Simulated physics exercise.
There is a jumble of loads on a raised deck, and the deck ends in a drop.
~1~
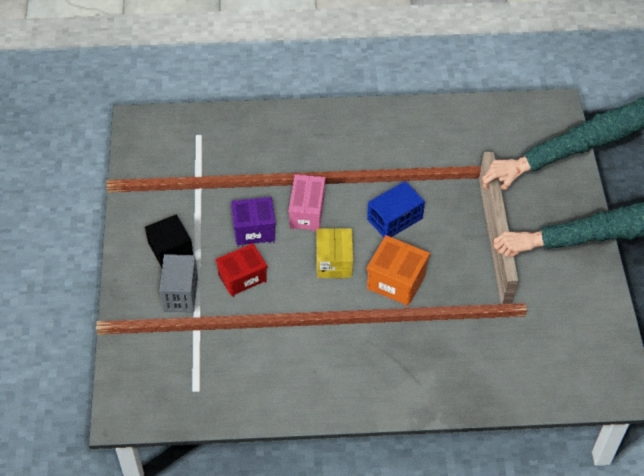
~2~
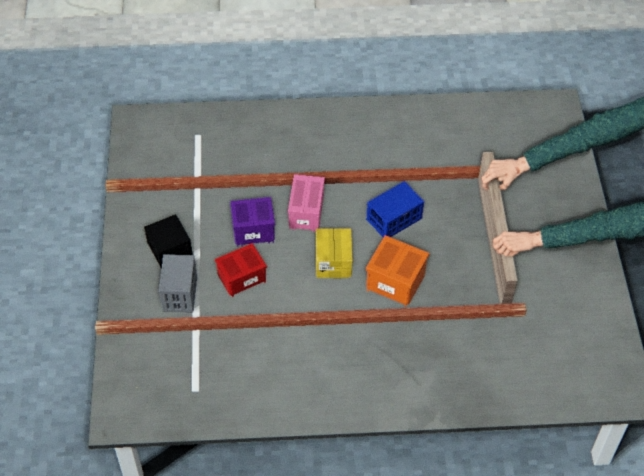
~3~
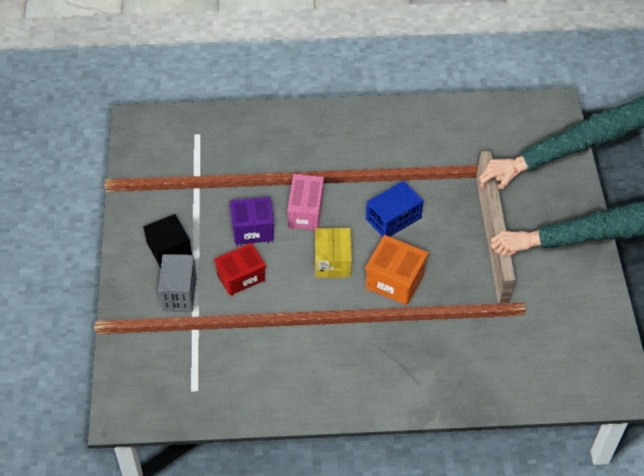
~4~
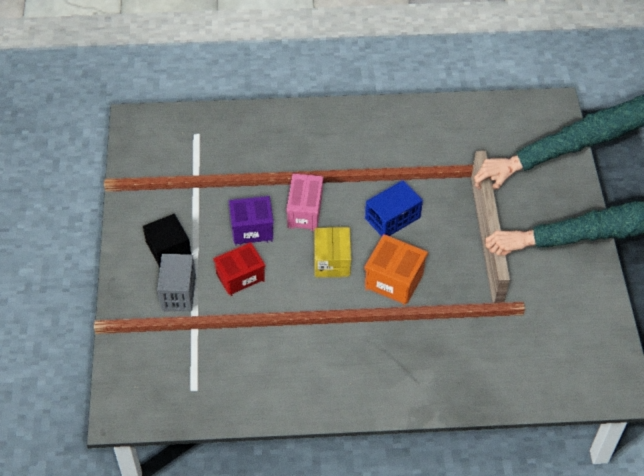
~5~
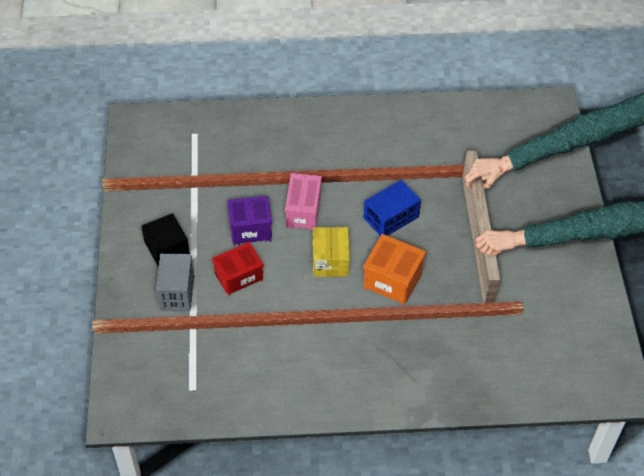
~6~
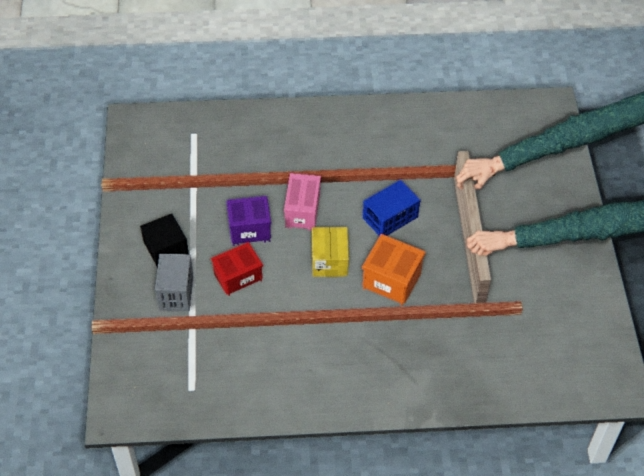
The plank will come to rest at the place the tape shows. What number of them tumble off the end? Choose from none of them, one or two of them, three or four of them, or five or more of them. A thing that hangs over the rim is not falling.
One or two of them do.
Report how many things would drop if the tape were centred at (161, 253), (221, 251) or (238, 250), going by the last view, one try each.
The counts come to 4, then 0, then 0.
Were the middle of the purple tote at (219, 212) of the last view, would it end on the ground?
Result: It stays aboard.
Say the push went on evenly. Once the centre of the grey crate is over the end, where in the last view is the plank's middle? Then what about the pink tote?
Around (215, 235), then around (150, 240).
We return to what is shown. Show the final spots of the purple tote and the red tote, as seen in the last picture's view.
One ends up near (118, 235) and the other near (116, 287).
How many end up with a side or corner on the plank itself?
Well, it touches 2.
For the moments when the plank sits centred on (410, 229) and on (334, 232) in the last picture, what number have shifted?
Note: First position 2; second position 5.
Soon after, none off yet; black crate at rest near (165, 240); grey crate at rest near (175, 283); red tote at rest near (238, 269).
After that, none off yet; black crate at rest near (164, 241); grey crate displaced a little near (164, 286); red tote displaced about its own width near (207, 279).
In the end, the number that fall off is one or two; gone, grey crate and black crate.
